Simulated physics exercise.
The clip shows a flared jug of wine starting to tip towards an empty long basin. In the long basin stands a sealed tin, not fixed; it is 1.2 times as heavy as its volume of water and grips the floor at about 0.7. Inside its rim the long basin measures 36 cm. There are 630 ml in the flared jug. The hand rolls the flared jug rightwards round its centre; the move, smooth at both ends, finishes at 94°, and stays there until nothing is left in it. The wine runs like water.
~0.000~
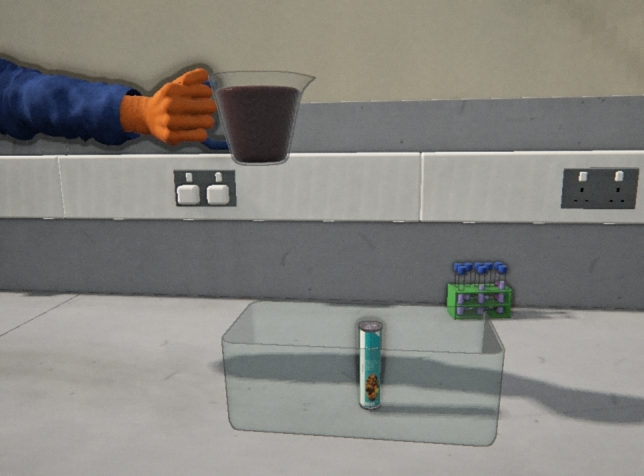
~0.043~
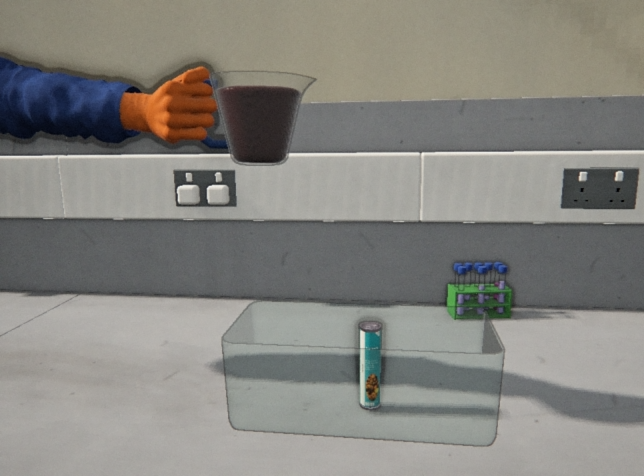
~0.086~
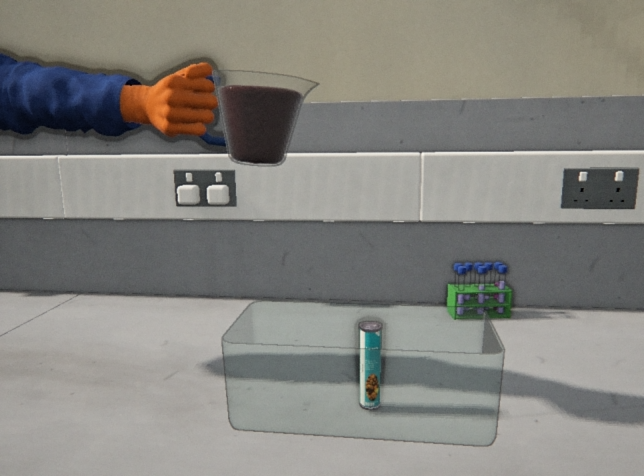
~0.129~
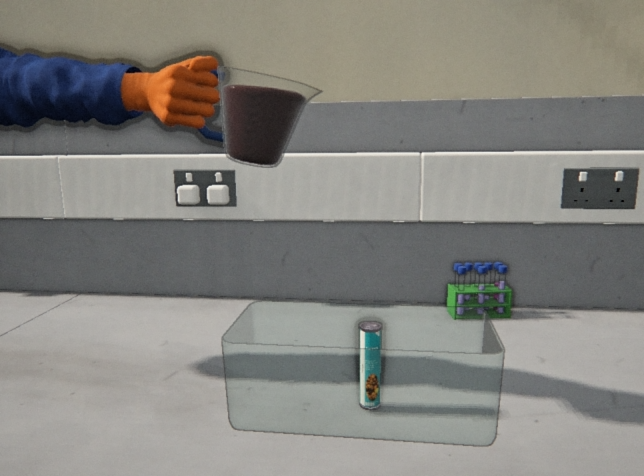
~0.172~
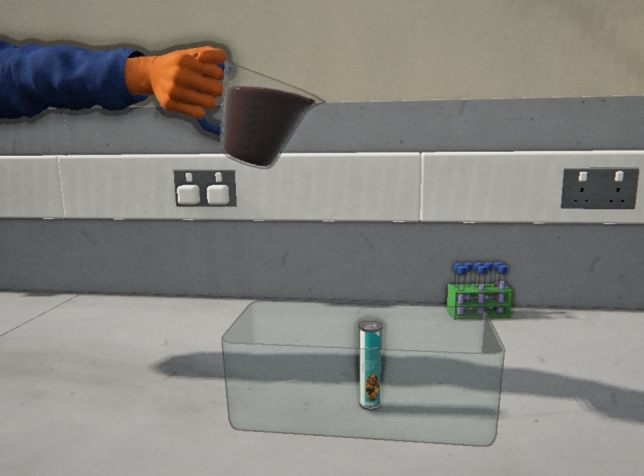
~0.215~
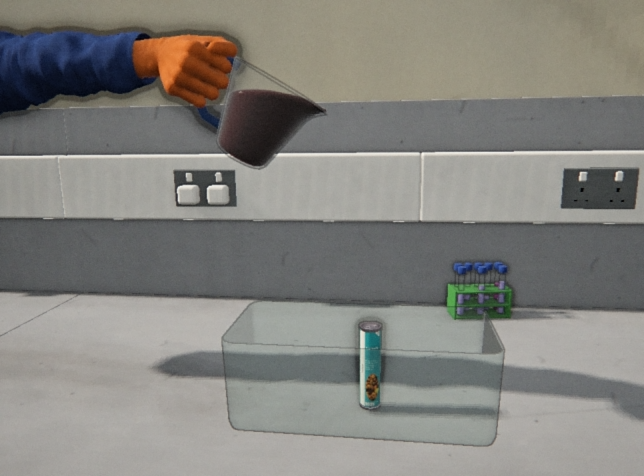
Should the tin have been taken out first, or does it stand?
The tin remains upright.
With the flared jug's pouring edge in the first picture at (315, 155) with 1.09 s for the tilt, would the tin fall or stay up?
Then it falls.
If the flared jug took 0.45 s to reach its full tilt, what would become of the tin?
The tin stays up.
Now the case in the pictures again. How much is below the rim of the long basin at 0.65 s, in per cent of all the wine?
Some 56 per cent.
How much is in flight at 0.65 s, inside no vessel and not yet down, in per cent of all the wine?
About 32 per cent.
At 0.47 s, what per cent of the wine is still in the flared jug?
About 46 per cent.
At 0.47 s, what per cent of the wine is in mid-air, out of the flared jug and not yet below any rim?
Near 52 in a hundred.
After 0.47 s the tilt is 89° and 45 per cent is still to pour; the tin stands where it began.
After 0.65 s the tilt is 94° and 11 per cent is still to pour; the tin stands where it began.
After 0.84 s the tilt is 94° and 1 per cent is still to pour; the tin stands where it began.
After 1.05 s the tilt is 94° and 0 per cent is still to pour; the tin stands where it began.
In the end the tin stands where it began.
